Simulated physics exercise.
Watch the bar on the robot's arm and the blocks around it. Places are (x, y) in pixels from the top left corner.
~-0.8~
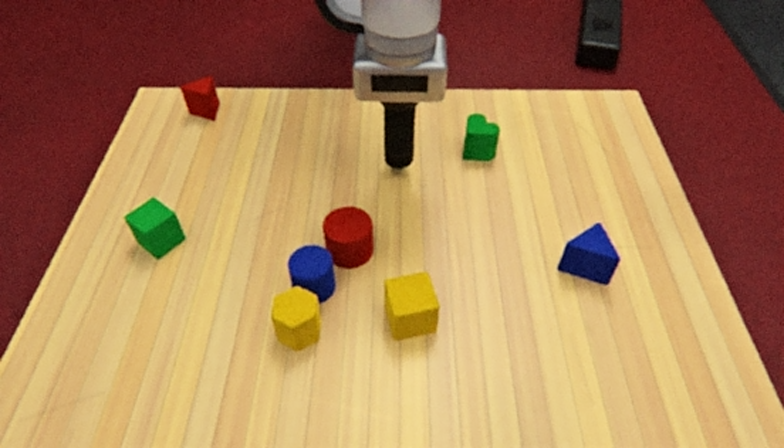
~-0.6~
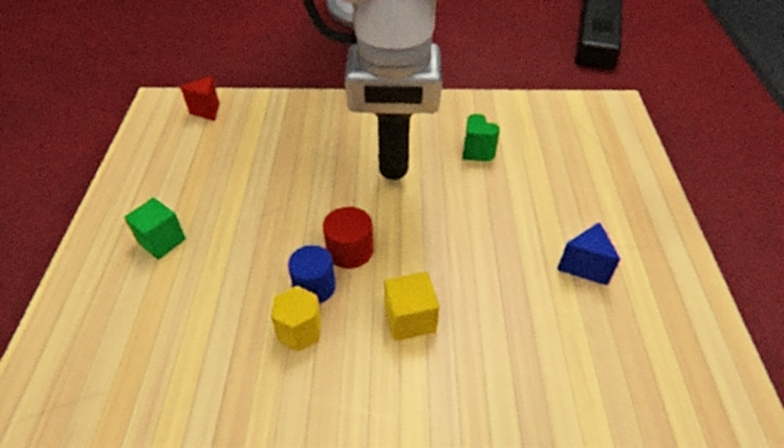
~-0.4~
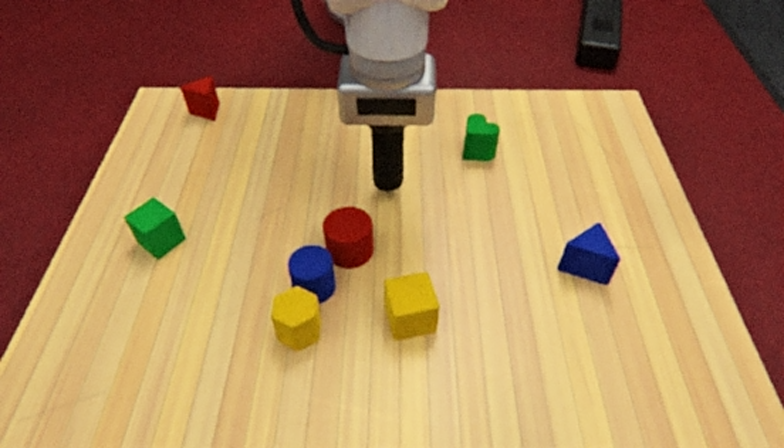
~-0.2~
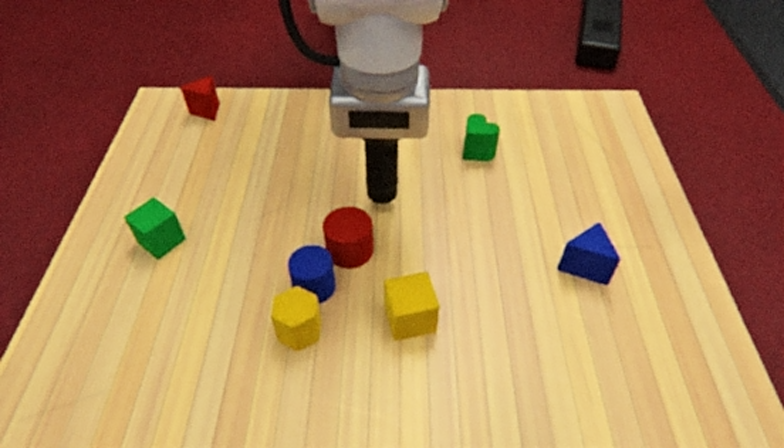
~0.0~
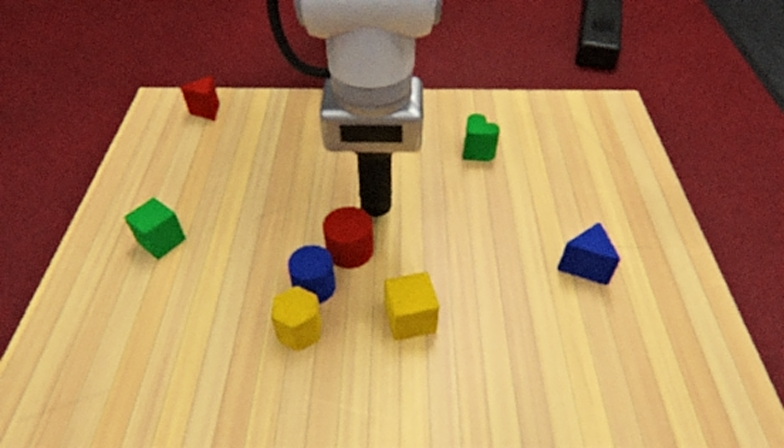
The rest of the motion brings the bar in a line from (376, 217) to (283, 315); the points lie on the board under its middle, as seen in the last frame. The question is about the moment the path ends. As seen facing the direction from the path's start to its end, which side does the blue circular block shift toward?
Side: Right.
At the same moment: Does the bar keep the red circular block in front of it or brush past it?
Ahead to the end.
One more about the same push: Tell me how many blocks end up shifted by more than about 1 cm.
Three or more blocks move more than 1 cm.
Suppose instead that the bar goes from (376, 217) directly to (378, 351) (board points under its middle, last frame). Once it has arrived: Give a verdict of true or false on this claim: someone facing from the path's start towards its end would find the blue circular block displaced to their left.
That statement is not accurate.
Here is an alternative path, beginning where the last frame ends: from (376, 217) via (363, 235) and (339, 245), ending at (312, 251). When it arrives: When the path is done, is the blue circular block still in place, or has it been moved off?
Here's my answer: The blue circular block gets displaced.
What follows on the original path. One third of the way, bar at (346, 236); yellow six-sided block at (284, 319), turned 35° anticlockwise; blue circular block at (288, 280); red circular block at (325, 251).
Two thirds of the way, bar at (314, 269); yellow six-sided block at (279, 334), turned 60° anticlockwise; blue circular block at (245, 306); red circular block at (295, 290).
At the end, bar at (280, 305); yellow six-sided block at (274, 382), turned 55° anticlockwise; blue circular block at (224, 320); red circular block at (275, 331); yellow square still.
